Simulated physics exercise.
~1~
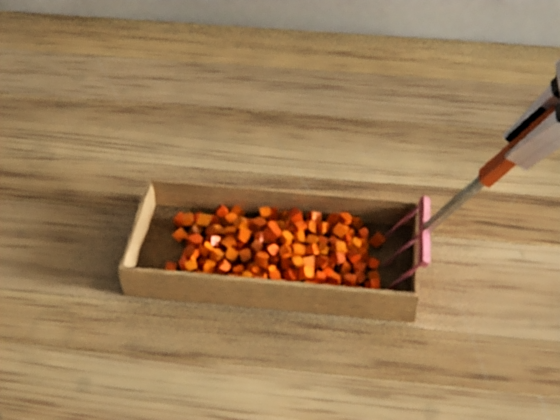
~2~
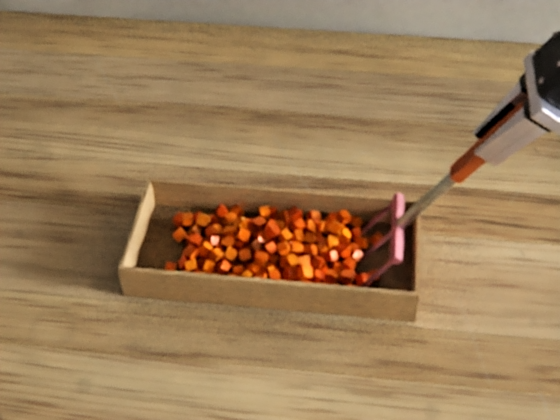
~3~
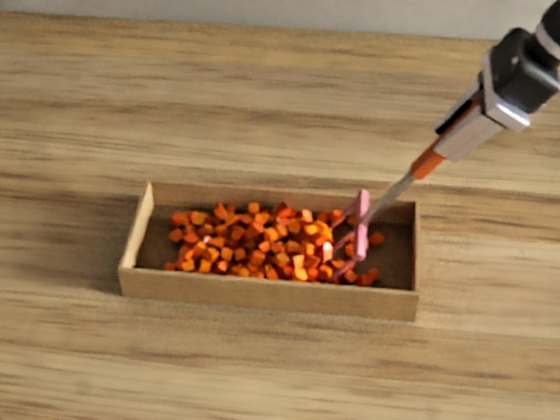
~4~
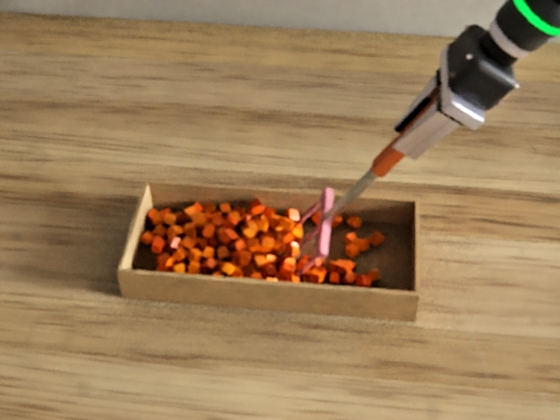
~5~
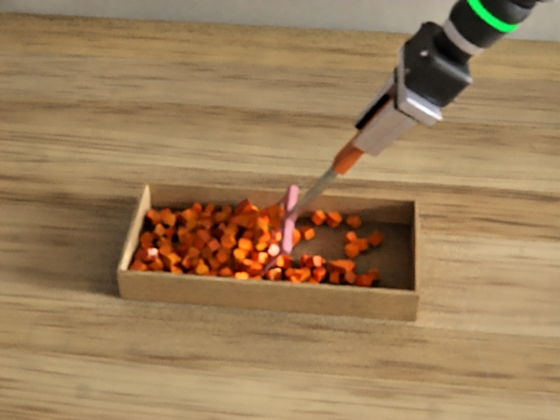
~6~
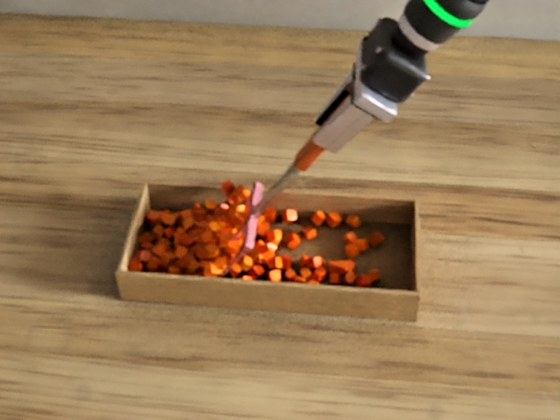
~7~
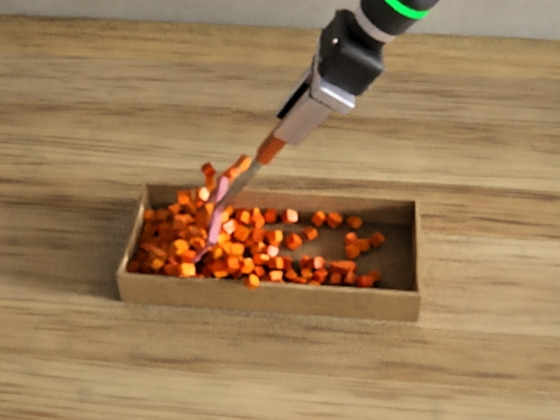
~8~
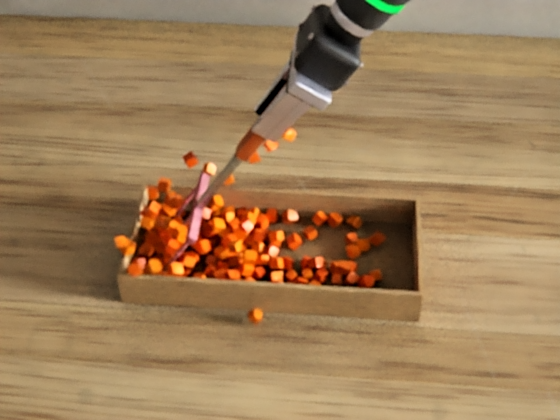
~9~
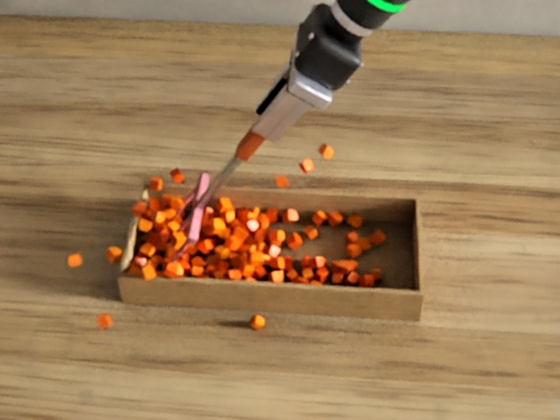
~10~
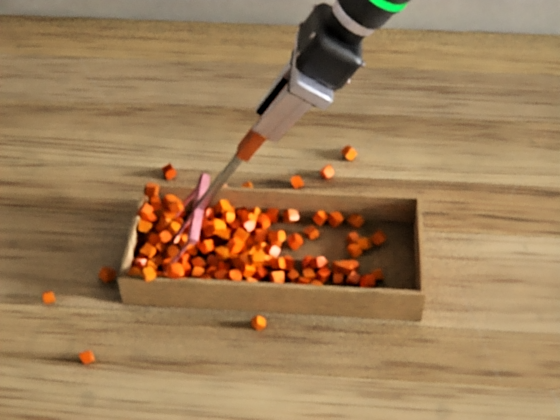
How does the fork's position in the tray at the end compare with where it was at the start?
At the start the fork is at the right end of the tray, and at the end it stands near the left wall, among the heaped orange dice.
